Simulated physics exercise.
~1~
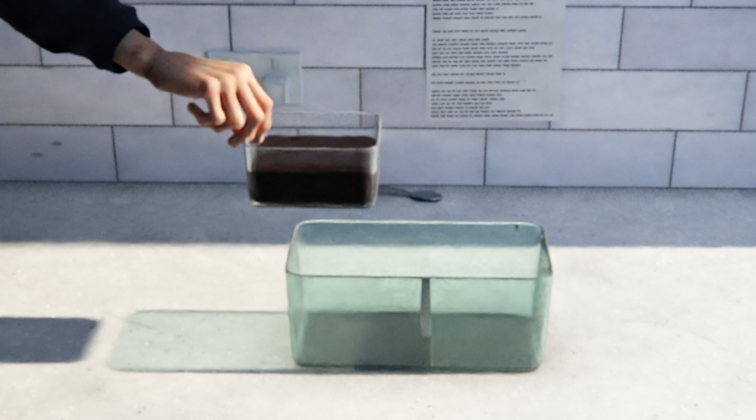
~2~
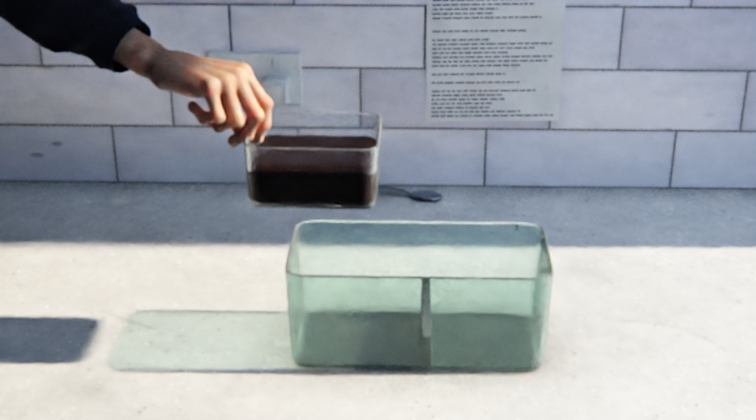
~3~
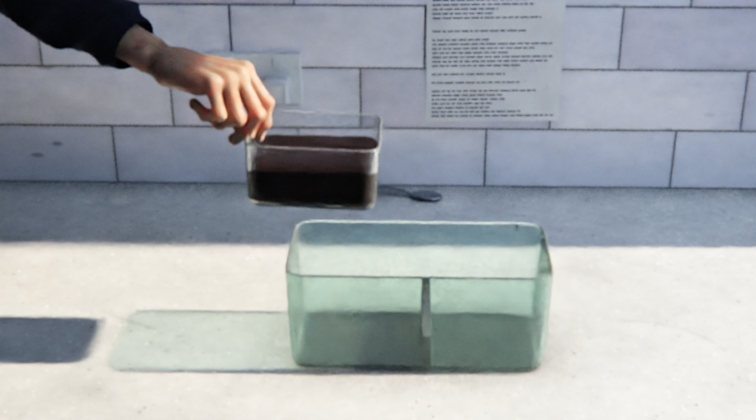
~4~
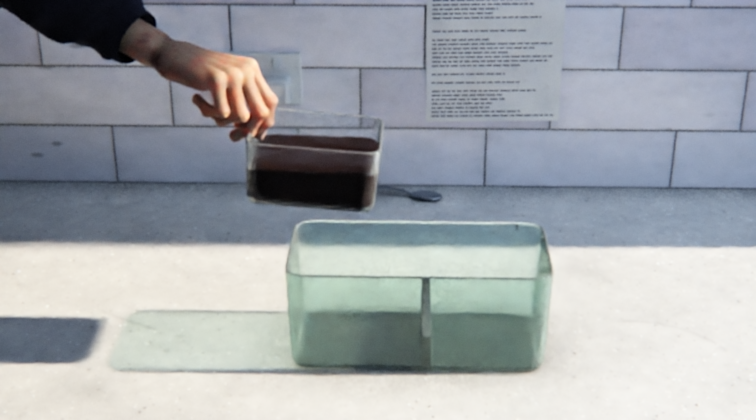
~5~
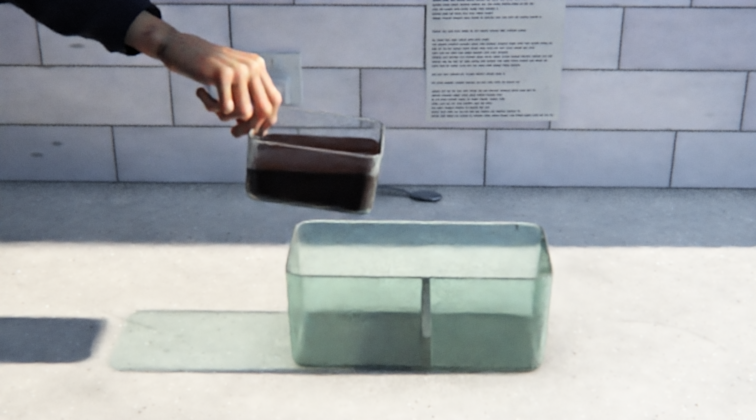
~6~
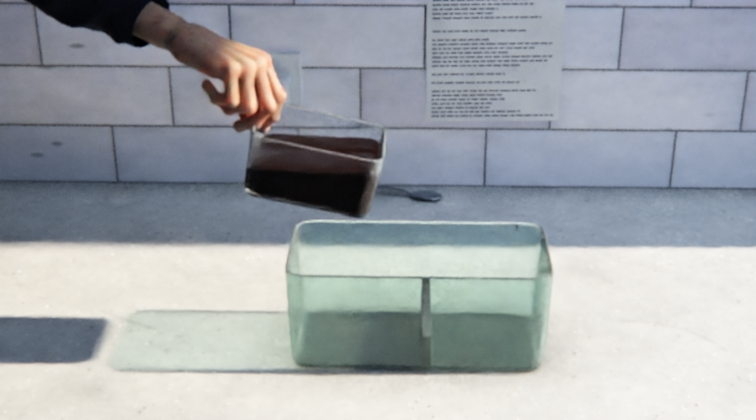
At the start, a hand holds a clear oblong tub of dark coffee nearly level above a long, pale green basin with a low wall across its floor. The hand then gradually tilts the tub, its right side dipping lower, while the basin below stays still.
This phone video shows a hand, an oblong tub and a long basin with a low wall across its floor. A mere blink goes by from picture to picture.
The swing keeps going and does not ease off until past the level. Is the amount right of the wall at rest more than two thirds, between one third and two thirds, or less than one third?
It is between one third and two thirds.
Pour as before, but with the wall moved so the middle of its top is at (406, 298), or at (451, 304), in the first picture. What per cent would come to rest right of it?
Try one about 65 %, try two about 10 %.
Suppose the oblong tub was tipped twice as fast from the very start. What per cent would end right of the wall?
Around 35 in a hundred.
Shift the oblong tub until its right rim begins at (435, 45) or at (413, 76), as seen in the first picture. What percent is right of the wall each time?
Roughly 90 in a hundred the first time and 80 in a hundred the second.
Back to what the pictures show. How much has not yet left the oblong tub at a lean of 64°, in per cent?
Roughly 60 in a hundred.
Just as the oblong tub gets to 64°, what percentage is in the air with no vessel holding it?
I'd reckon some 30 per cent.
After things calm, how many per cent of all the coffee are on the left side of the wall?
That works out to roughly 45 percent.
A moment on, the oblong tub is tipped part way and 58 per cent is still to pour, 4 is left of the wall and 10 right of it.
Next, the oblong tub is tipped on its side and 14 per cent is still to pour, 27 is left of the wall and 53 right of it.
Then the oblong tub is tipped right over and 1 per cent is still to pour, 45 is left of the wall and 53 right of it.
Later the oblong tub is tipped right over and 0 per cent is still to pour, 47 is left of the wall and 53 right of it.
At rest 47 per cent lies left of the wall, 53 right of it and 0 outside.
